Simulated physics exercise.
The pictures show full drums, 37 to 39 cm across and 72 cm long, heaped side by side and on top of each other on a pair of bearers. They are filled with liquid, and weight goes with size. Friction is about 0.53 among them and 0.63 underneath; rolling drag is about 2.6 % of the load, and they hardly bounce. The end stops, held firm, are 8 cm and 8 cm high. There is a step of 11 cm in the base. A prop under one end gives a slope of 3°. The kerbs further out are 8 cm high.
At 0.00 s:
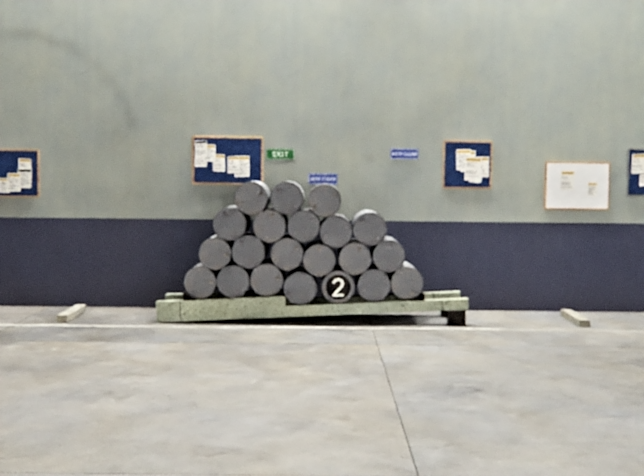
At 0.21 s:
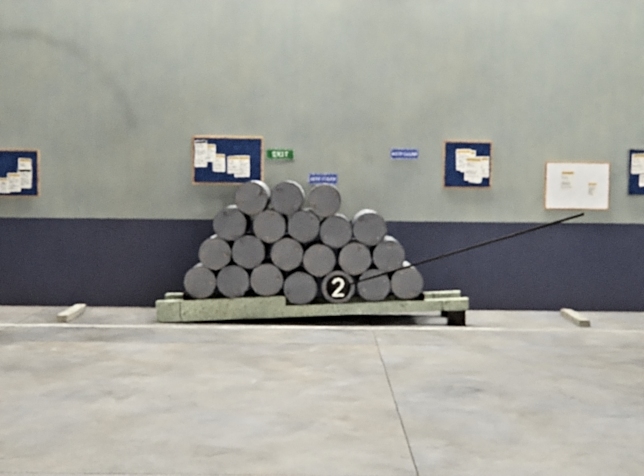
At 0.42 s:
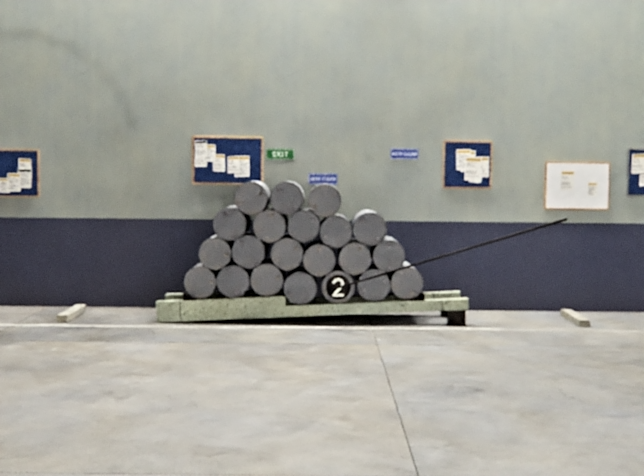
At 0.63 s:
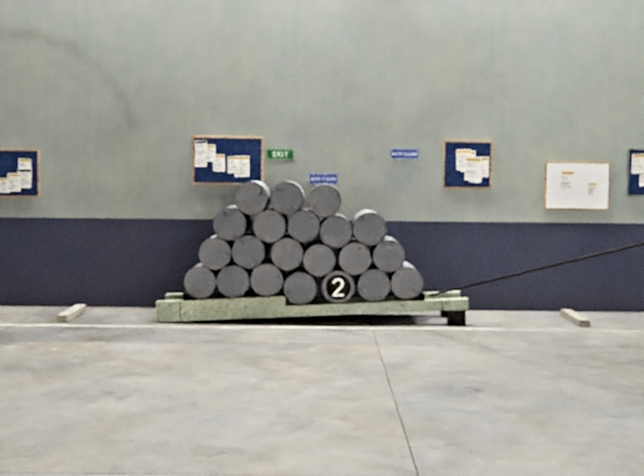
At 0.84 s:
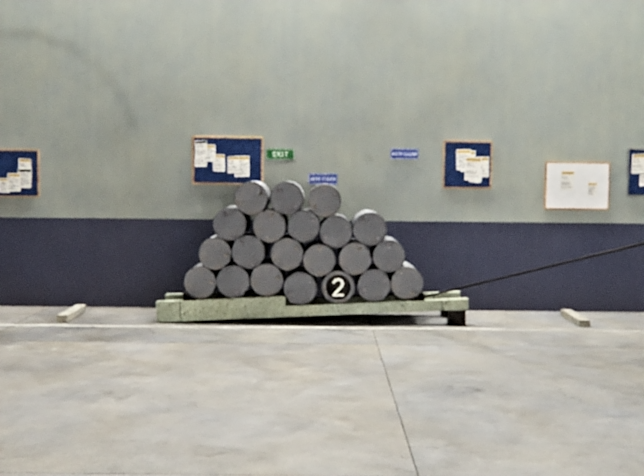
A large heap of dark grey drums lies stacked in rows on a pale greenish base, its right end propped up, one bottom drum marked with a white number. Seen from straight ahead across a grey concrete floor, noticeboards and small signs hang on the grey and navy wall behind. The drums stay still while a thin black pointer appears from the right, touches the numbered drum, then shifts to the base's right end.
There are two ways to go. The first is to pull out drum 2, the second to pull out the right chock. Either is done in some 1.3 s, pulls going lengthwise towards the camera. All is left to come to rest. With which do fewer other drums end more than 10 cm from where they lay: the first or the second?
The first: 0 against 10.
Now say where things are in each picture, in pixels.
In the first picture, 21 drums, 6 on the base, highest (287, 198); no. 2 (338, 287); left chock (8 cm) (184, 293); right chock (8 cm) (423, 294); right end propped up; kerbs (63, 314) and (584, 319).
In the second picture, nothing has moved, the pointer shows the first choice, no. 2 at (338, 287).
In the third picture, nothing has moved, the pointer shows the first choice, no. 2 at (338, 287).
In the fourth picture, nothing has moved, the pointer shows the second choice, the right chock at (423, 294).
In the fifth picture, nothing has moved, the pointer shows the second choice, the right chock at (423, 294).
First choice, 1.63 s in, 0 now displaced over 10 cm; the one last seen at (319, 260) 3.6 cm right and 4.4 cm down.
First choice, at rest by 1.9 s, 0 moved over 10 cm; not one over the kerbs; the one last seen at (319, 260) 3.6 cm right and 4.4 cm down; top of the pile 1.6 m high, from 1.6 m.
Second choice, 2.32 s in, 9 now displaced over 10 cm; the one last seen at (407, 283) 35 cm right.
Second choice, at rest by 5.8 s, 10 moved over 10 cm; not one over the kerbs; the one last seen at (407, 283) 1.7 m right and 29 cm down; top of the pile 1.6 m high, from 1.6 m.
